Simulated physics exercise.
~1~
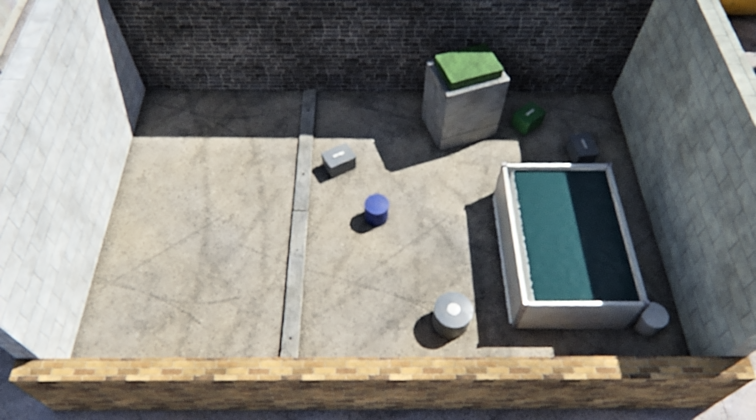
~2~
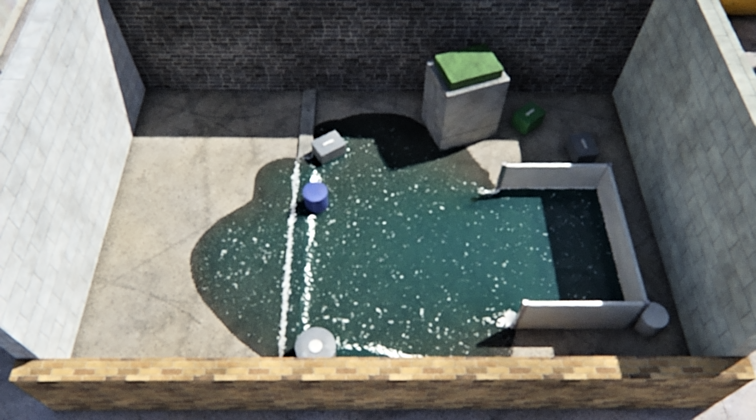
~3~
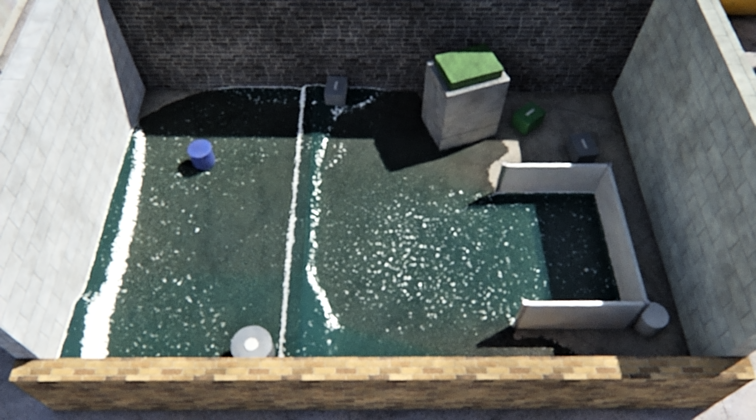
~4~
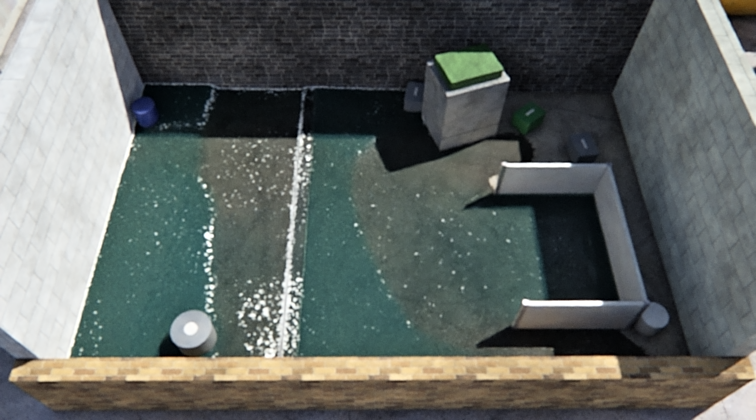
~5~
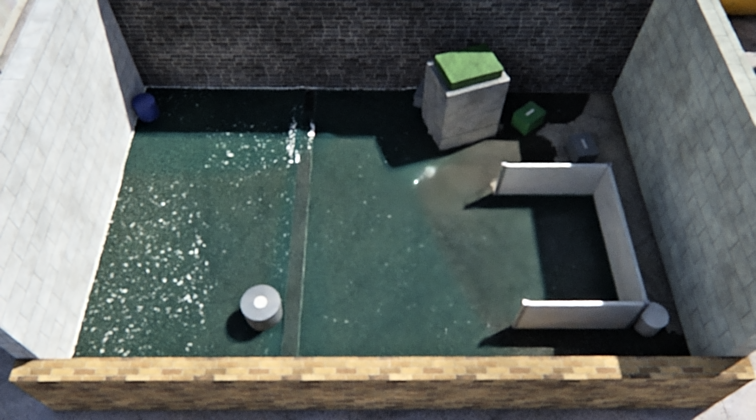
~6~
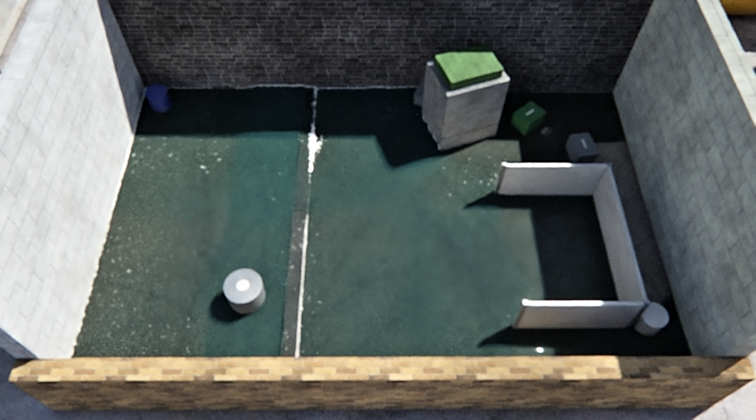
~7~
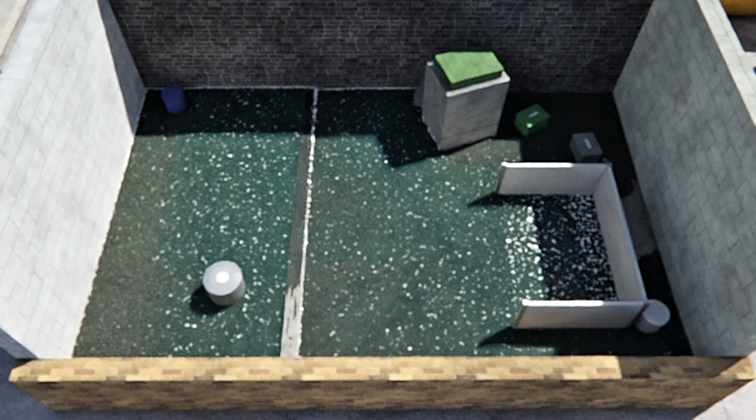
Water burst from the open tank and spread left across the walled yard, carrying a blue pail and a pale round tub over the low kerb, while a grey box drifted to the big block; the pail ended near the far left corner, the green container still right of the kerb.
